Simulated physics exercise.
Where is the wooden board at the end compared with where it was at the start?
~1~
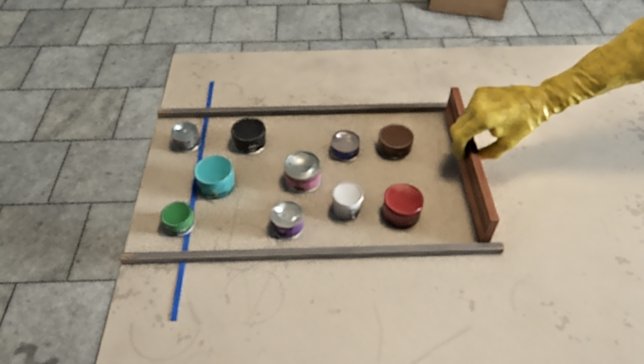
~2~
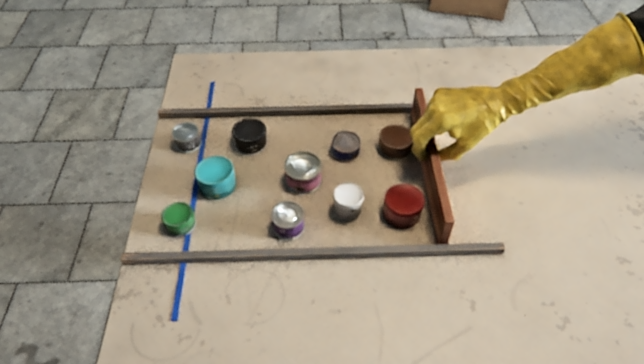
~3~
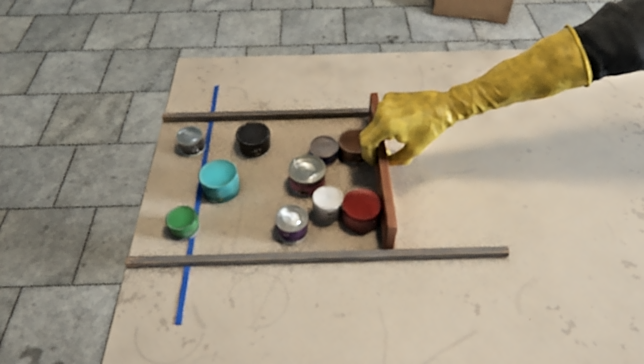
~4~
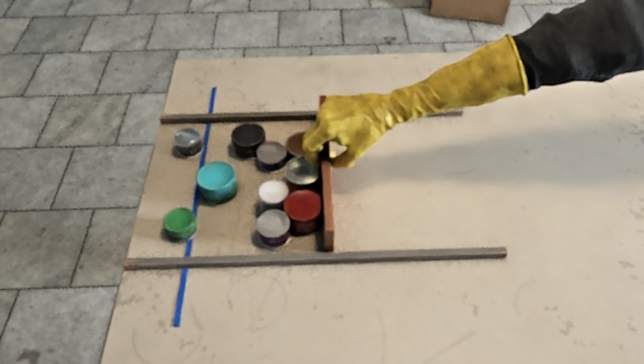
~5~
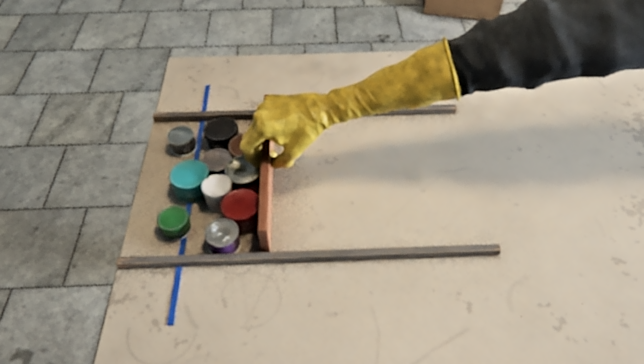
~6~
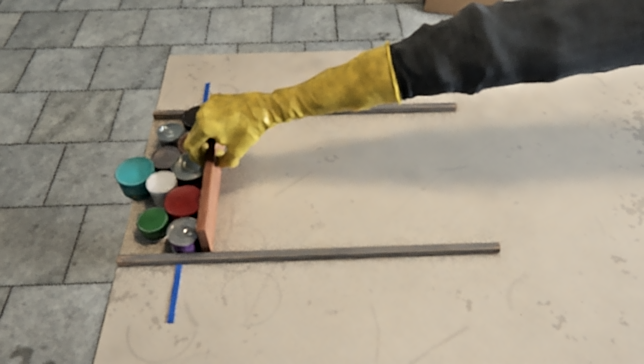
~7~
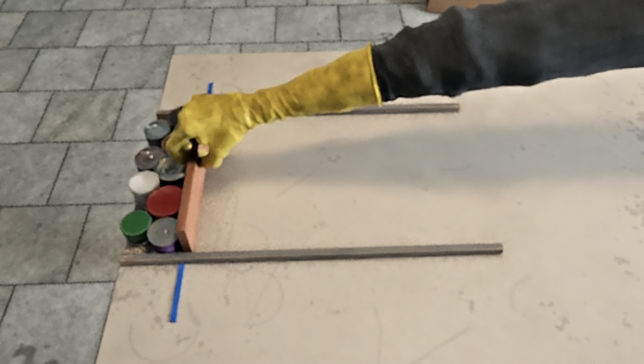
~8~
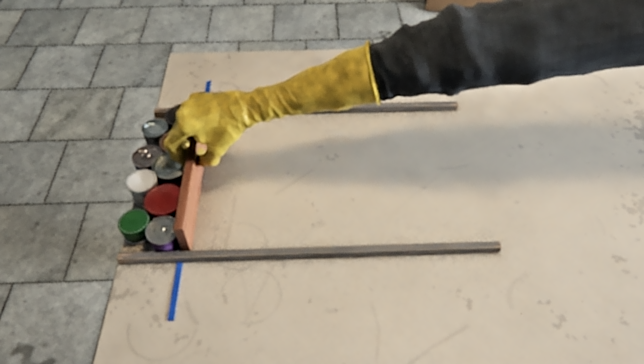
At the start the board stands at the right part of the two rails, well away from the blue tape. By the end it has been pushed left to the tape, close to the table's left edge.
